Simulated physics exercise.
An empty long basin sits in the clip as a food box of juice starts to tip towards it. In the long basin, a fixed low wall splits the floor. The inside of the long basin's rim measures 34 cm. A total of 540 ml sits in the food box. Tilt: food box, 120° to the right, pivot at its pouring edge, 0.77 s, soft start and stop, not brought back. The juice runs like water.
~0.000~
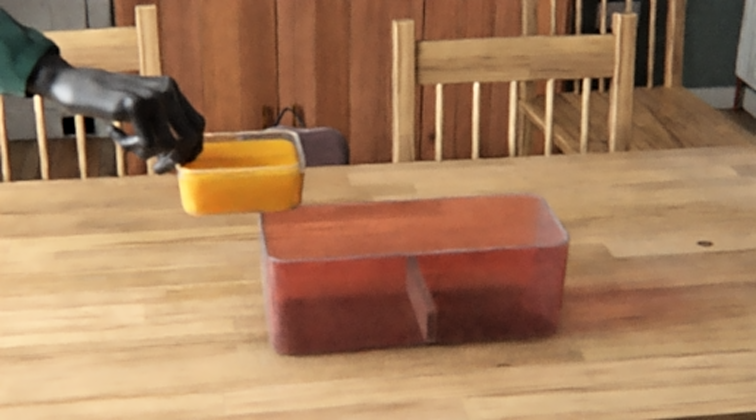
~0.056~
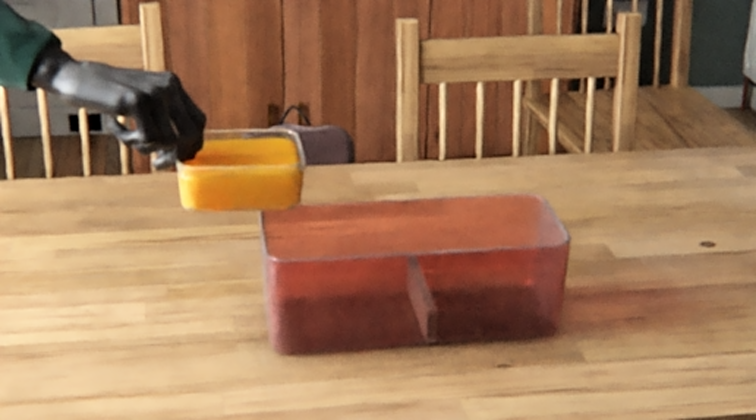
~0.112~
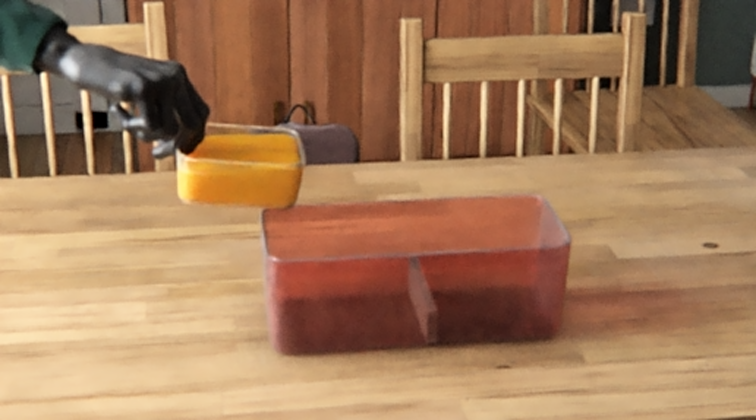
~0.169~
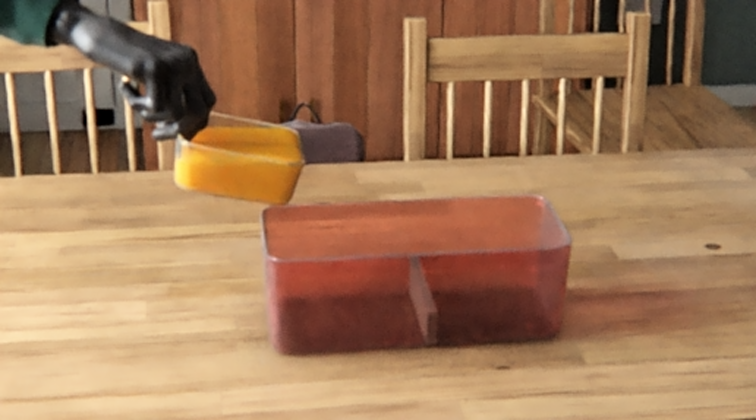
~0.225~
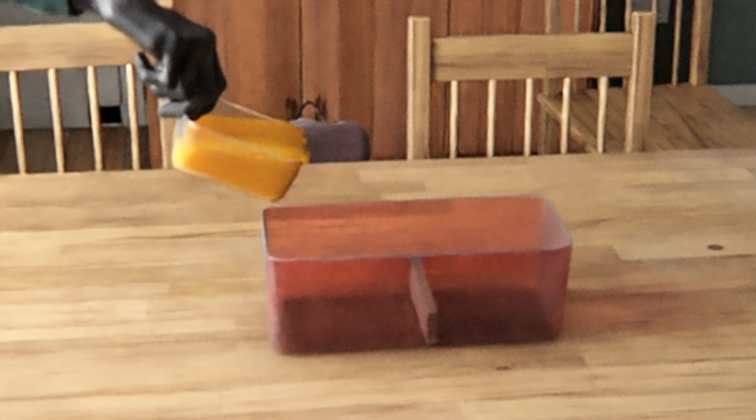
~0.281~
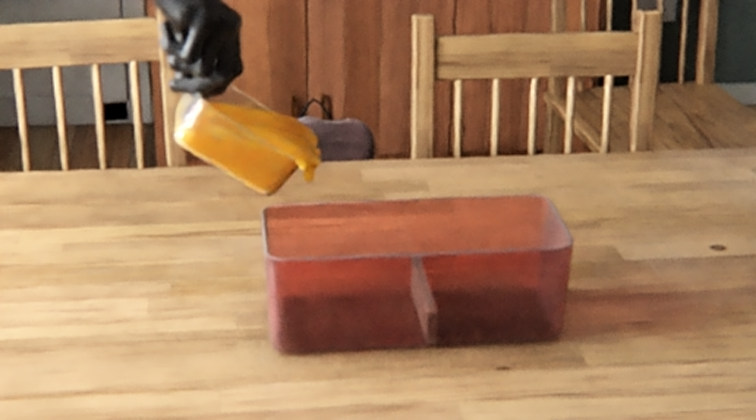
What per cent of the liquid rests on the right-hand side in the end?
17 percent.
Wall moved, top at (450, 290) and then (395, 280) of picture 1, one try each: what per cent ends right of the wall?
The first gives near 20 per cent and the second near 60 per cent.
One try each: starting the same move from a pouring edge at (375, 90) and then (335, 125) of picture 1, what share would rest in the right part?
In order, 75 and 70 per cent.
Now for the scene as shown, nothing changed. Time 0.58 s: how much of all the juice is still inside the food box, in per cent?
Near 8 in a hundred.
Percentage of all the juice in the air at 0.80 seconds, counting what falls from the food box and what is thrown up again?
About 2 per cent.
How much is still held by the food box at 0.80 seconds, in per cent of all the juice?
Close to 0 percent of the whole amount.
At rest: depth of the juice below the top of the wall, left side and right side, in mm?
24 mm left, 38 mm right.
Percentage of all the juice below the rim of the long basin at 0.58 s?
At that time the basin holds about 42 per cent of the liquid.
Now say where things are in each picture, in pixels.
In the first picture, it leans 0°; its right rim is at (301, 149); the juice meets the walls at (180, 159) and (299, 153); the long basin's rim runs from (263, 236) to (555, 219); the wall's top is at (421, 284).
In the second picture, it leans 2°; its right rim is at (301, 149); the juice meets the walls at (180, 157) and (299, 151).
In the third picture, it leans 6°; its right rim is at (302, 149); the juice meets the walls at (180, 152) and (299, 147).
In the fourth picture, it leans 14°; its right rim is at (301, 149); the juice meets the walls at (180, 142) and (300, 143); 1 per cent is over the edge.
In the fifth picture, it leans 24°; its right rim is at (301, 149); the juice meets the walls at (179, 129) and (299, 142); 5 per cent is over the edge.
In the sixth picture, it leans 35°; its right rim is at (301, 148); the juice meets the walls at (179, 112) and (291, 131); 11 per cent is over the edge.
By 0.58 s the tilt is 103° and 8 per cent is still to pour, 41 is left of the wall and 0 right of it.
By 0.80 s the tilt is 120° and 0 per cent is still to pour, 82 is left of the wall and 14 right of it.
By 1.02 s the tilt is 120° and 0 per cent is still to pour, 76 is left of the wall and 14 right of it.
By 1.27 s the tilt is 120° and 0 per cent is still to pour, 73 is left of the wall and 17 right of it.
At rest 73 per cent lies left of the wall, 17 right of it and 9 outside.
